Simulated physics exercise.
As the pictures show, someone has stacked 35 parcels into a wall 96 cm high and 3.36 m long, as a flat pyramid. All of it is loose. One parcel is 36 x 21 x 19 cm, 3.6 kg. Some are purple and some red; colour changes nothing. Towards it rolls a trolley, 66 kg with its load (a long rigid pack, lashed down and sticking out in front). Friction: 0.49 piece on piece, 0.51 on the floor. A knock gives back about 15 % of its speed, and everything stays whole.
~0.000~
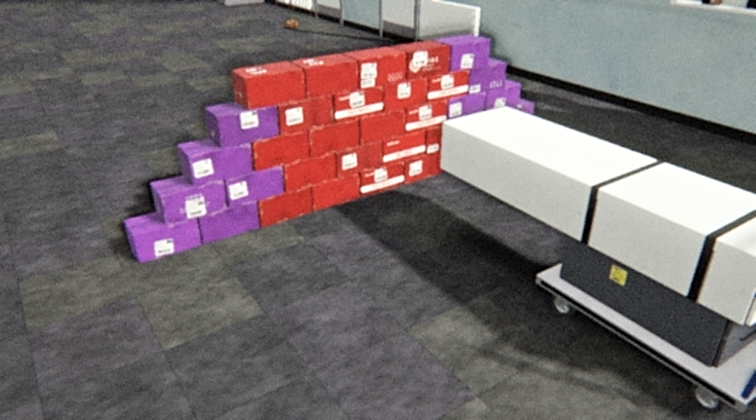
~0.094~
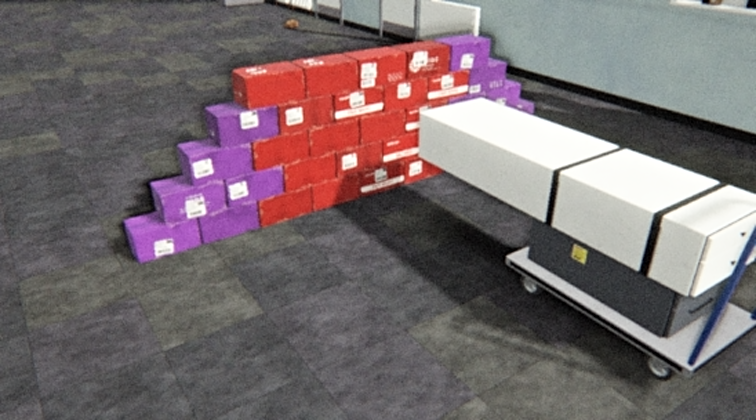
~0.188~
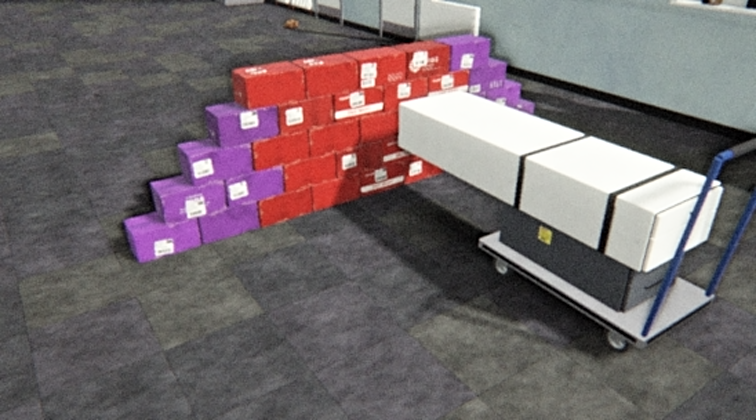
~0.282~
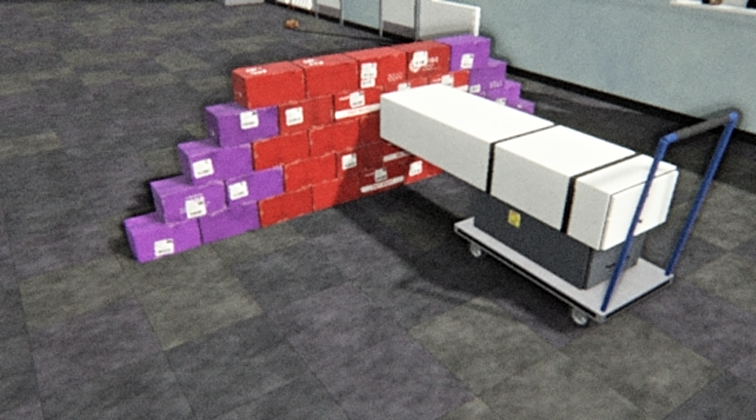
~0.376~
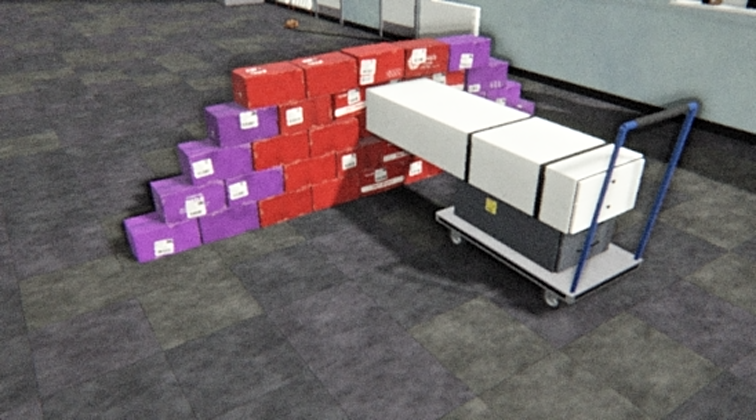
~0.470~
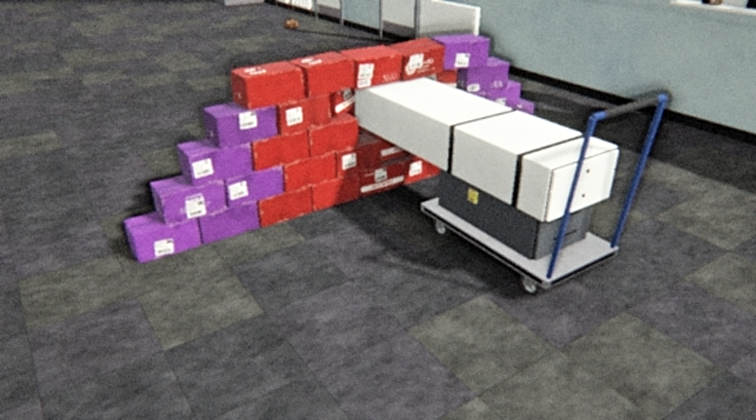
A stepped wall of stacked boxes, red through the middle and purple at both ends, stands on a dark grey tiled carpet indoors, seen from above by a still camera. At right, a blue-handled flat trolley carries a long white pack strapped over a dark grey box. The trolley rolls leftward and away, and the pack's front end pushes into the red boxes, shifting several slightly backward.
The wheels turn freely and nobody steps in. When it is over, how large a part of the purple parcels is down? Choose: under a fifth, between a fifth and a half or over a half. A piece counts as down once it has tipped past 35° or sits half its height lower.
Ending down: Under a fifth.
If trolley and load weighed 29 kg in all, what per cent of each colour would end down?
Then purple 10, red 40 per cent.
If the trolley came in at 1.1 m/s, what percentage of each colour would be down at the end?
Then purple 10, red 40 per cent.
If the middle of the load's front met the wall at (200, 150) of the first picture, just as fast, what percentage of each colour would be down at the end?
In that case purple 20, red 0 per cent.
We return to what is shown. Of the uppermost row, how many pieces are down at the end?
2 of them.
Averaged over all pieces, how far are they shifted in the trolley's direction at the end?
Roughly 20 cm.
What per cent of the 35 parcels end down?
Roughly 20 per cent of them.
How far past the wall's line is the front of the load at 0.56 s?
About 35 cm past it.
After 0.56 s, load 36 cm past the wall's line, still rolling; none of the 15 purple parcels down (2 of 35 in all colours); top purple parcel 7 cm from its place.
After 0.78 s, load 65 cm past the wall's line, still rolling; none of the 15 purple parcels down (5 of 35 in all colours); top purple parcel 8° from how it stood.
After 1.02 s, load 91 cm past the wall's line, still rolling; 1 of the 15 purple parcels down (7 of 35 in all colours); top purple parcel on its side.
After 1.26 s, load 1.04 m past the wall's line, still rolling; 1 of the 15 purple parcels down (7 of 35 in all colours); top purple parcel on its side; top red parcel 16 mm from its place.
In the end (1.9 s), load 1.08 m past the wall's line, stopped; 1 of the 15 purple parcels down (7 of 35 in all colours); top purple parcel upside down; top red parcel 16 mm from its place. That is 7 per cent. From the last view, middles, top purple parcel near (448, 130), top red parcel near (266, 85).
